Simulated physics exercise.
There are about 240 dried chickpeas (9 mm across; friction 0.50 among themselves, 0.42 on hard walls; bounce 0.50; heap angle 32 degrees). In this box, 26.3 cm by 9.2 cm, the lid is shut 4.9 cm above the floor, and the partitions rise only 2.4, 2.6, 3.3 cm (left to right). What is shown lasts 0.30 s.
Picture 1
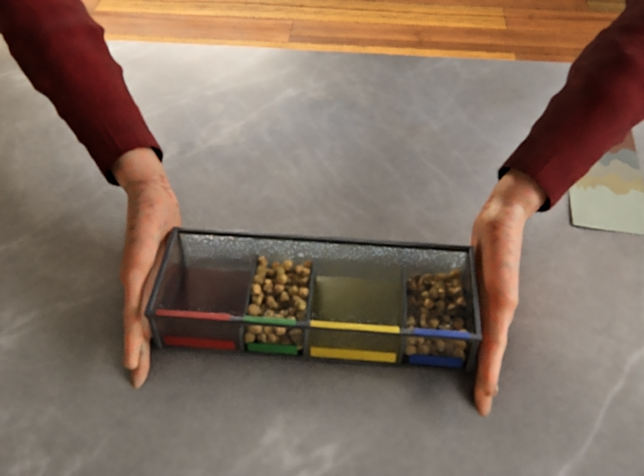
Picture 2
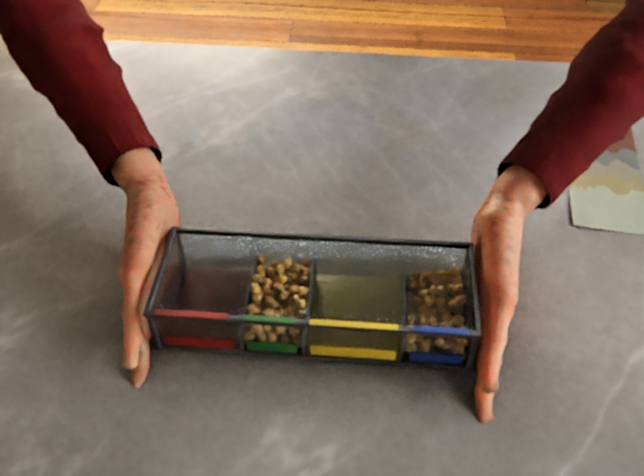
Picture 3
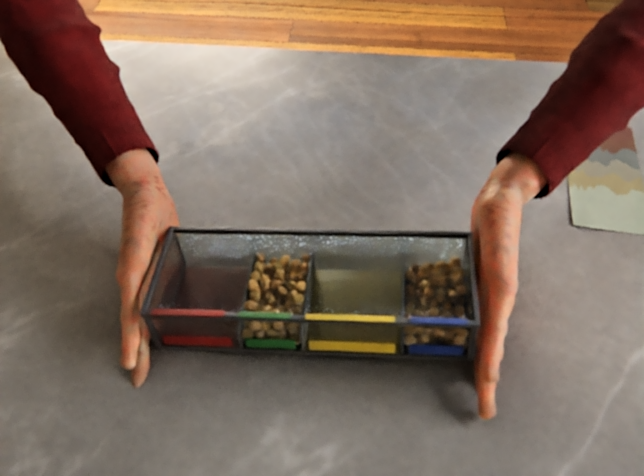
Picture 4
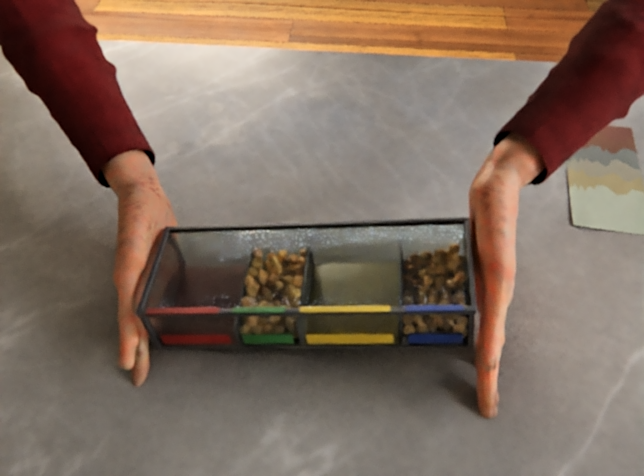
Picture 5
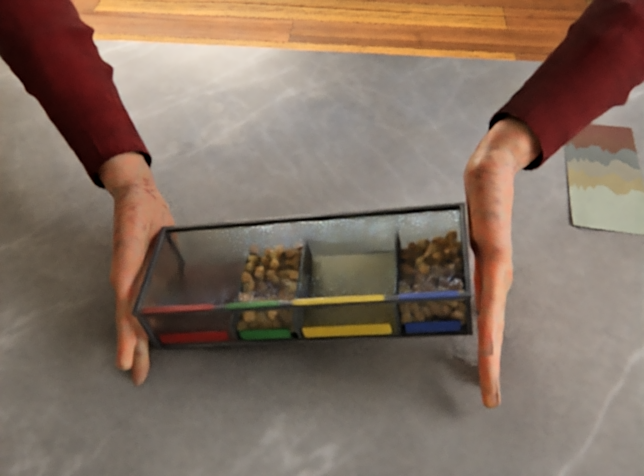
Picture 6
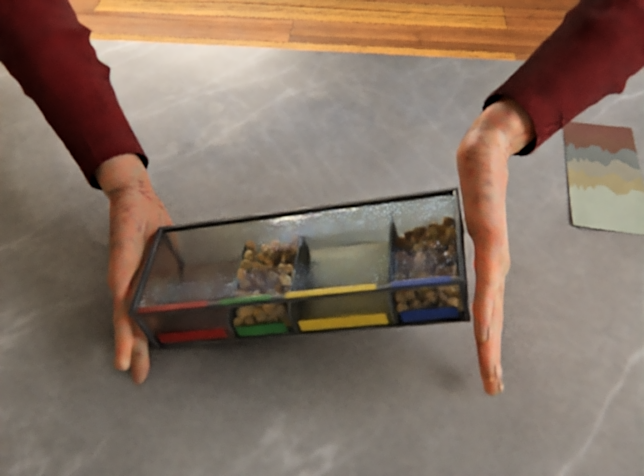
Two hands tilting a clear divided box, its right end rising slightly, with chickpeas staying in the green and blue sections.
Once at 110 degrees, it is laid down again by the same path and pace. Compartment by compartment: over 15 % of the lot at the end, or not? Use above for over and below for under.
Verdicts: Red above, blue above, green below, yellow below.
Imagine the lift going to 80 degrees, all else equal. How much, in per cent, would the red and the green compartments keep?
You'd see red with 20 % and green with 35 %.
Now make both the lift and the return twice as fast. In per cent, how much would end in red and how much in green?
My answer: Red gets 65 %, while green gets 0 %.
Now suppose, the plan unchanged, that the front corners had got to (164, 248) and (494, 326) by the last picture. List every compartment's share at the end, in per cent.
Final shares, in per cent - red: 0, blue: 70, green: 0, yellow: 30.
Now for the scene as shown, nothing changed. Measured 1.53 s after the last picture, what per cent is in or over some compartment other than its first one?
50 percent.
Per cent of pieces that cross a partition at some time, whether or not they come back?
75 %, roughly.
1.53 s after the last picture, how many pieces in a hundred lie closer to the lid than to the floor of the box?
Share: Approx. 70 %.
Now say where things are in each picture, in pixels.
In the first frame, box tilt 0 degrees, front corners at (151, 312) and (476, 336); blue 50 %, green 50 %.
In the second frame, box tilt 1 degrees, front corners at (150, 312) and (476, 333).
In the third frame, box tilt 4 degrees, front corners at (147, 312) and (474, 322), lowest corner left back.
In the fourth frame, box tilt 8 degrees, front corners at (142, 312) and (471, 308), lowest corner left back.
In the fifth frame, box tilt 11 degrees, front corners at (138, 312) and (466, 294), lowest corner left back.
In the sixth frame, box tilt 15 degrees, front corners at (135, 312) and (459, 279), lowest corner left back; blue 50 %, green 50 %.
Then, 1.53 s after the last picture, tilt 110 degrees; red 45 %, blue 35 %, green 15 %, yellow 5 %.
Then, 2.55 s after the last picture, tilt 50 degrees; red 70 %, blue 25 %.
Then, 3.55 s after the last picture, tilt 0 degrees; red 70 %, blue 25 %, yellow 5 %.
In the end, red 70 %, blue 25 %, green 0 %, yellow 5 %.
